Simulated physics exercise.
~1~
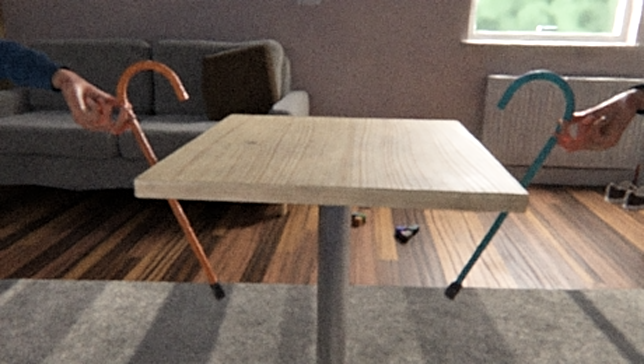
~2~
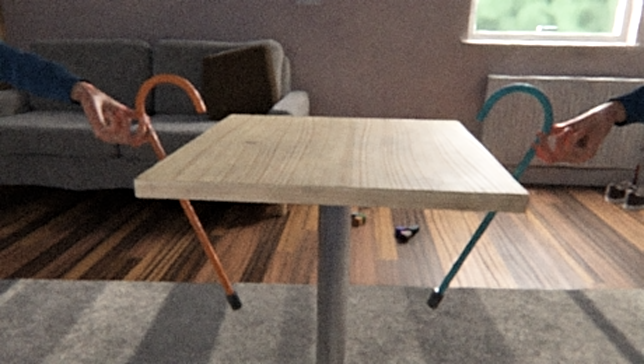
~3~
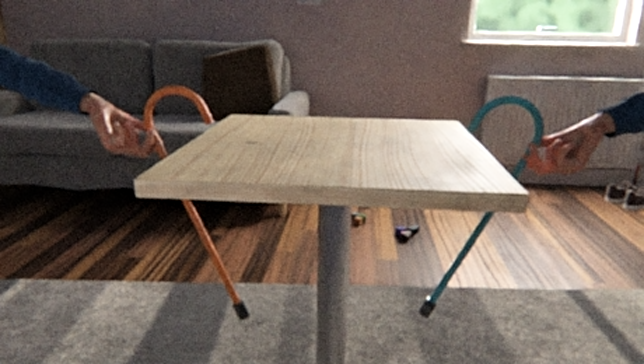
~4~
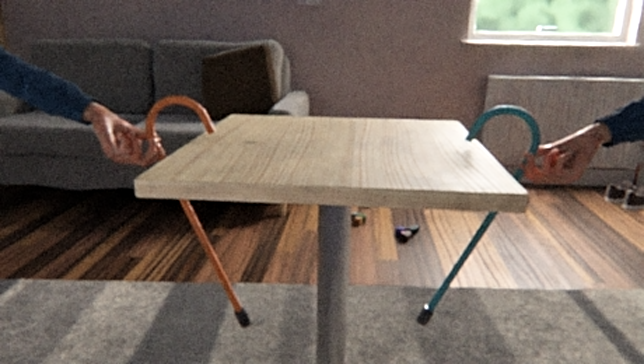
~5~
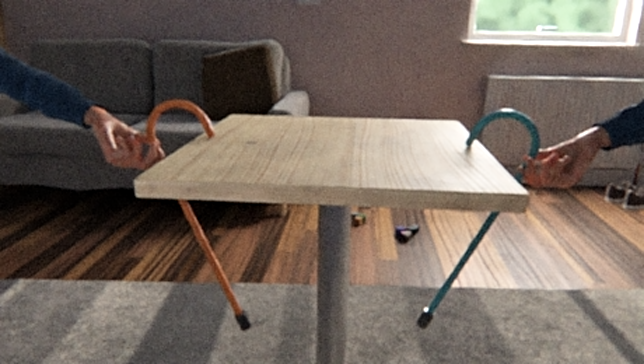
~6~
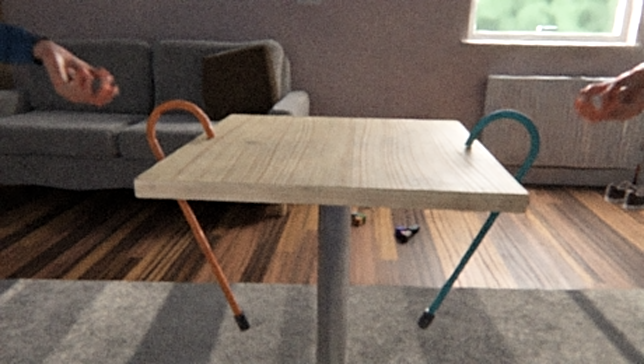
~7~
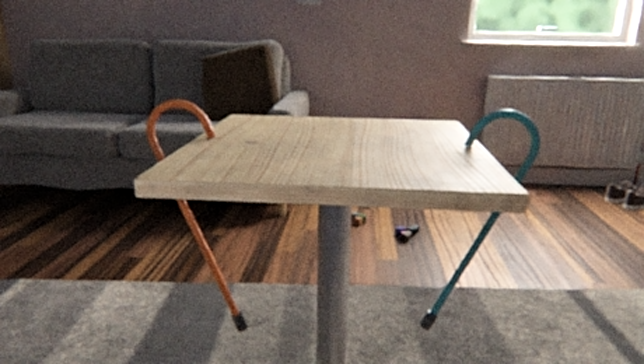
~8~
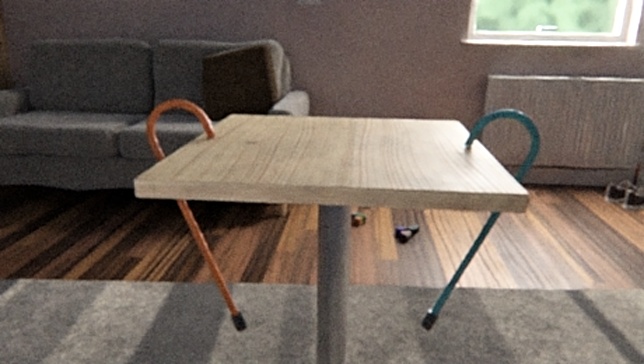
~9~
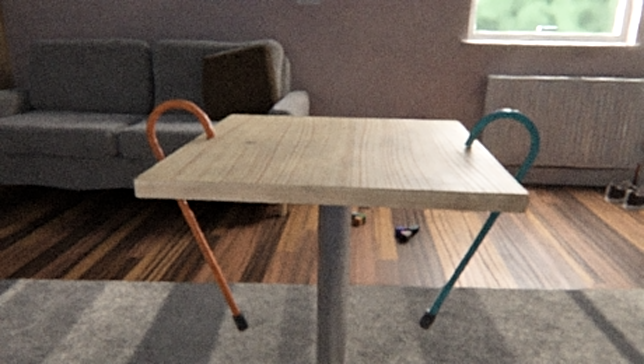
An orange cane and a turquoise cane were lowered by two hands onto opposite edges of a wooden table until their curved handles hooked over it, then the hands let go and drew away, and both canes stayed hanging there.
